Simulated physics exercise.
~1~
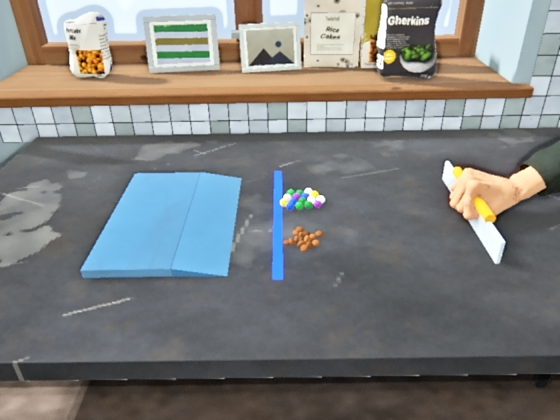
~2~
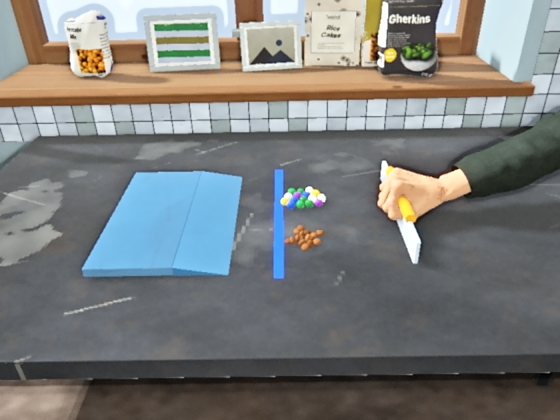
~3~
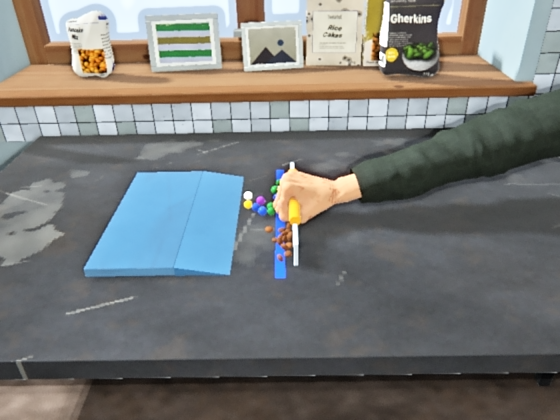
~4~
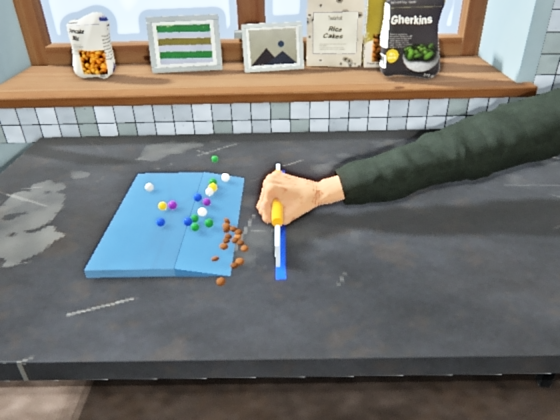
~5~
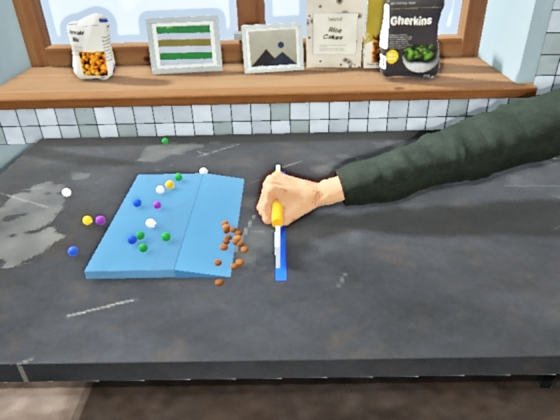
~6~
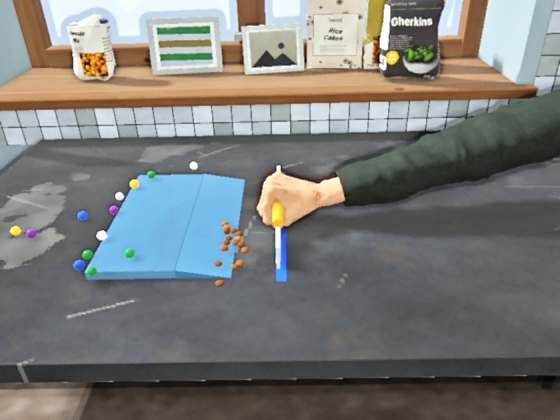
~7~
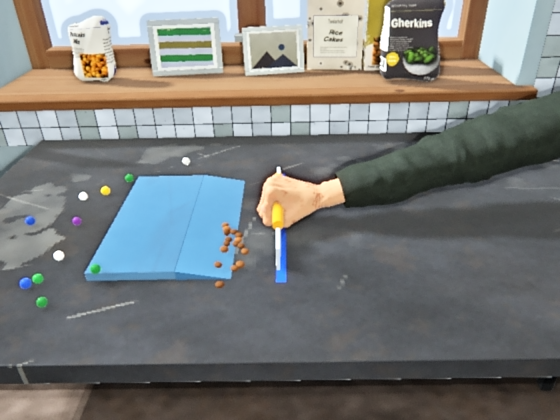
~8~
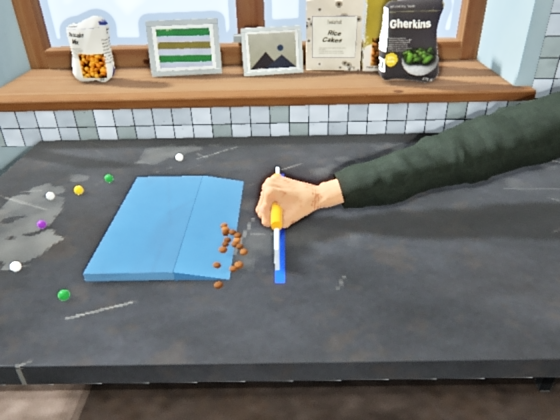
A hand in a dark green sleeve holds a white scraper with a yellow handle at the right of a dark kitchen counter, seen from the front and slightly above. A low blue ramp lies to the left, with small multicoloured balls and brown pieces beside a strip of blue tape. The hand sweeps the scraper left, pushes both groups towards the ramp and stops at the tape. The balls scatter over the ramp and roll off its far side onto the counter's left. The brown pieces halt around the ramp's near edge, some on it and some short.
